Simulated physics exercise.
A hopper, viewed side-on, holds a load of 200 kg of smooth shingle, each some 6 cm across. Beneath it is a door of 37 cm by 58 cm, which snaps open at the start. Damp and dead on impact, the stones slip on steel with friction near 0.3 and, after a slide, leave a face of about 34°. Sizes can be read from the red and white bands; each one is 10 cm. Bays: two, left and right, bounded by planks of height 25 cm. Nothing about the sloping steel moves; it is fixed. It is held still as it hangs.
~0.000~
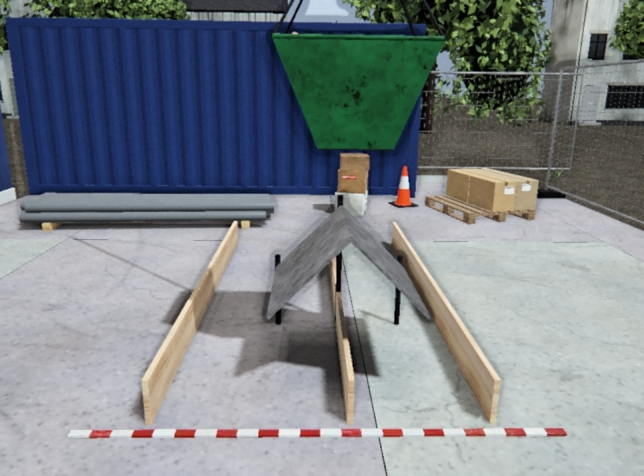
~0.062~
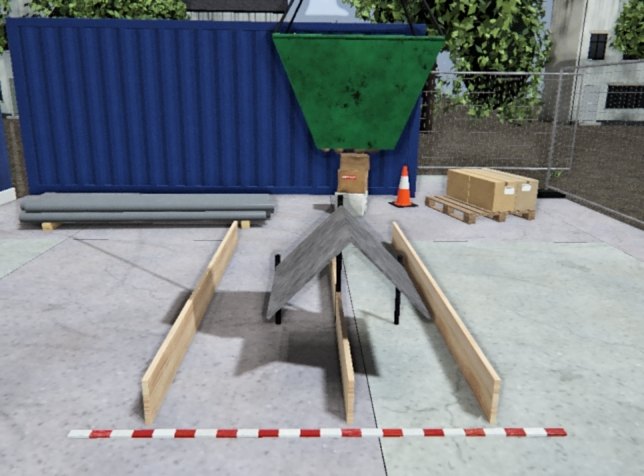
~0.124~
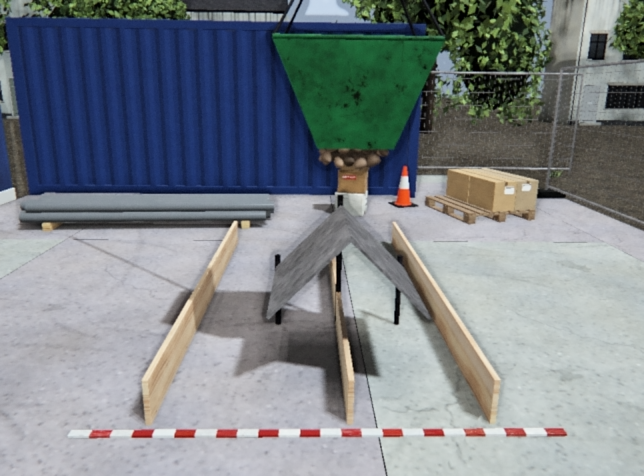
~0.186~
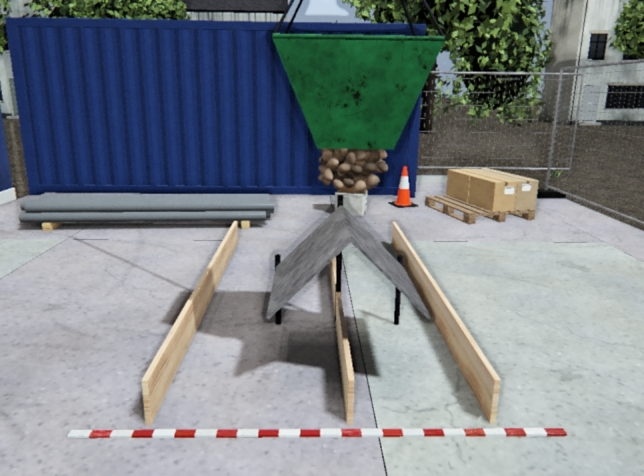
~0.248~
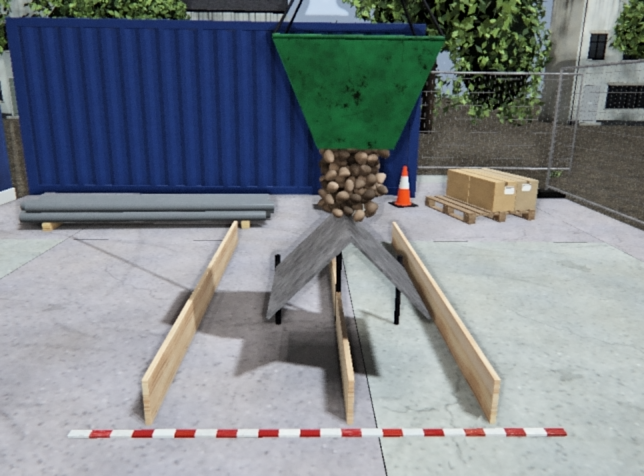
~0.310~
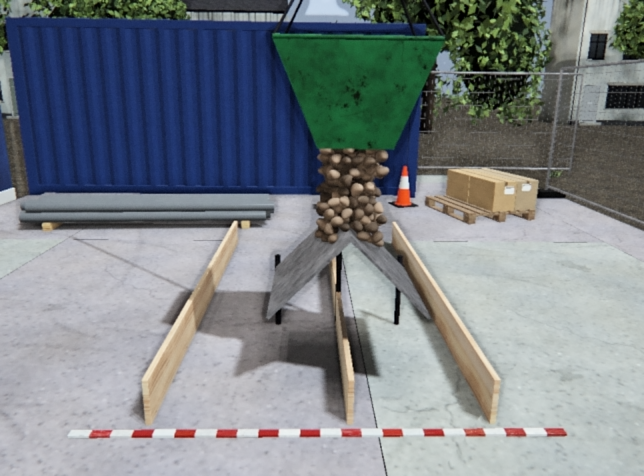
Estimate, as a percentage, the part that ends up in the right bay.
I would say roughly 48 per cent.
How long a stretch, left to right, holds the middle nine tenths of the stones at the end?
Roughly 210 cm.
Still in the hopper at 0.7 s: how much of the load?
I'd say some 0 per cent is still inside.
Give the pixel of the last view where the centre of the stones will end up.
(404, 356).
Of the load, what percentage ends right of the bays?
I'd put it at roughly 10 in a hundred.
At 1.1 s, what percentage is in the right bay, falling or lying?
Roughly 50 percent.
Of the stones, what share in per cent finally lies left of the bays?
It works out to some 0 percent.
After 0.7 s, 0 % in the hopper, 50 % on the steel, 20 % falling or lying in the left bay, 29 % falling or lying in the right bay, 1 % falling or lying right of the bays; the stones farthest right are at (477, 323).
After 1.1 s, 0 % in the hopper, 1 % on the steel, 40 % falling or lying in the left bay, 48 % falling or lying in the right bay, 11 % falling or lying right of the bays; the stones farthest right are at (544, 343).
After 1.7 s, 0 % in the hopper, 41 % falling or lying in the left bay, 48 % falling or lying in the right bay, 11 % falling or lying right of the bays; the stones farthest right are at (596, 333).
After 2.6 s, 0 % in the hopper, 41 % falling or lying in the left bay, 48 % falling or lying in the right bay, 11 % falling or lying right of the bays; the stones farthest right are at (602, 331).
After 4.5 s, 0 % in the hopper, 41 % in the left bay, 48 % in the right bay, 11 % right of the bays; the stones farthest right are at (602, 331).
